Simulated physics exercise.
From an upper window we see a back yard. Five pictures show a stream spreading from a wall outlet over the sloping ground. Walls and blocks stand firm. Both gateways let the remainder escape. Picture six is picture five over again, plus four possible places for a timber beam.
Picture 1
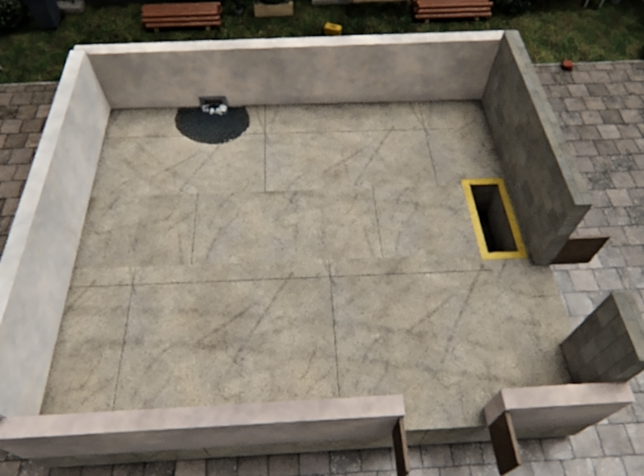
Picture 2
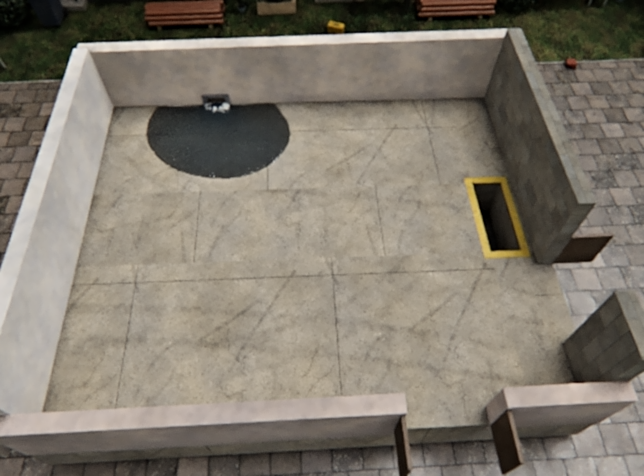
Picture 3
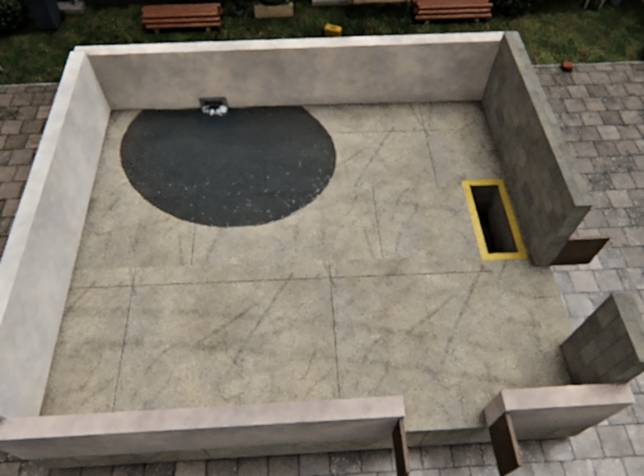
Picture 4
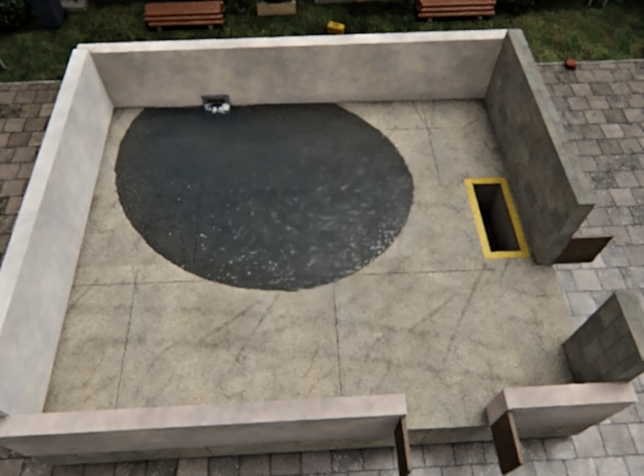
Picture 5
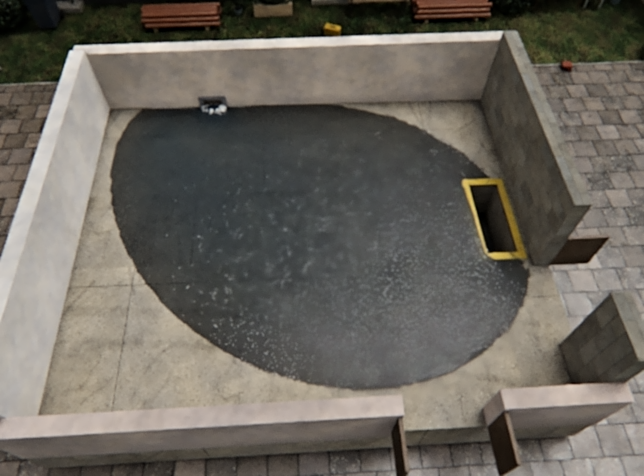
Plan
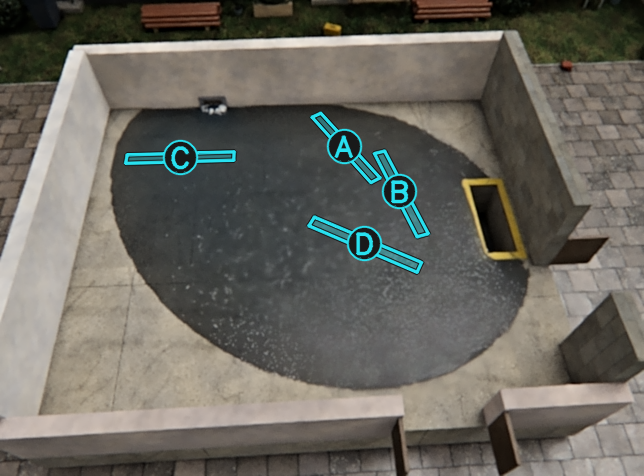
Dark water spreads from a small outfall at the foot of the back wall, left of centre, in a walled concrete yard seen from an upper window. Pale walls enclose the floor, with a yellow-edged drain at the right, gaps with brown gates at the lower right, and reddish benches on grass behind. The rounded pool widens steadily forward and rightward, then surrounds much of the drain and enters it, while the view stays practically still.
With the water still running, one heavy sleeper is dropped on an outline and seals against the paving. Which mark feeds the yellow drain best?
I would pick position C.
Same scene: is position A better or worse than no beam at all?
It is worse.
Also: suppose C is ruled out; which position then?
Here it is position D.
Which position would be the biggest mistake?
Here it is position B.
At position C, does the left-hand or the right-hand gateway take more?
The right gate.
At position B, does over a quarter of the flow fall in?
No, it does not.
On the marked copy, A from (316, 115) to (375, 180); B from (379, 152) to (422, 235); C from (126, 159) to (233, 156); D from (311, 221) to (419, 267).
If A is chosen, about 22 % of the stream goes into the yellow drain, about 78 % out by the gates.
If B is chosen, about 13 % of the stream goes into the yellow drain, about 87 % out by the gates.
If C is chosen, about 65 % of the stream goes into the yellow drain, about 34 % out by the gates.
If D is chosen, about 35 % of the stream goes into the yellow drain, about 65 % out by the gates.
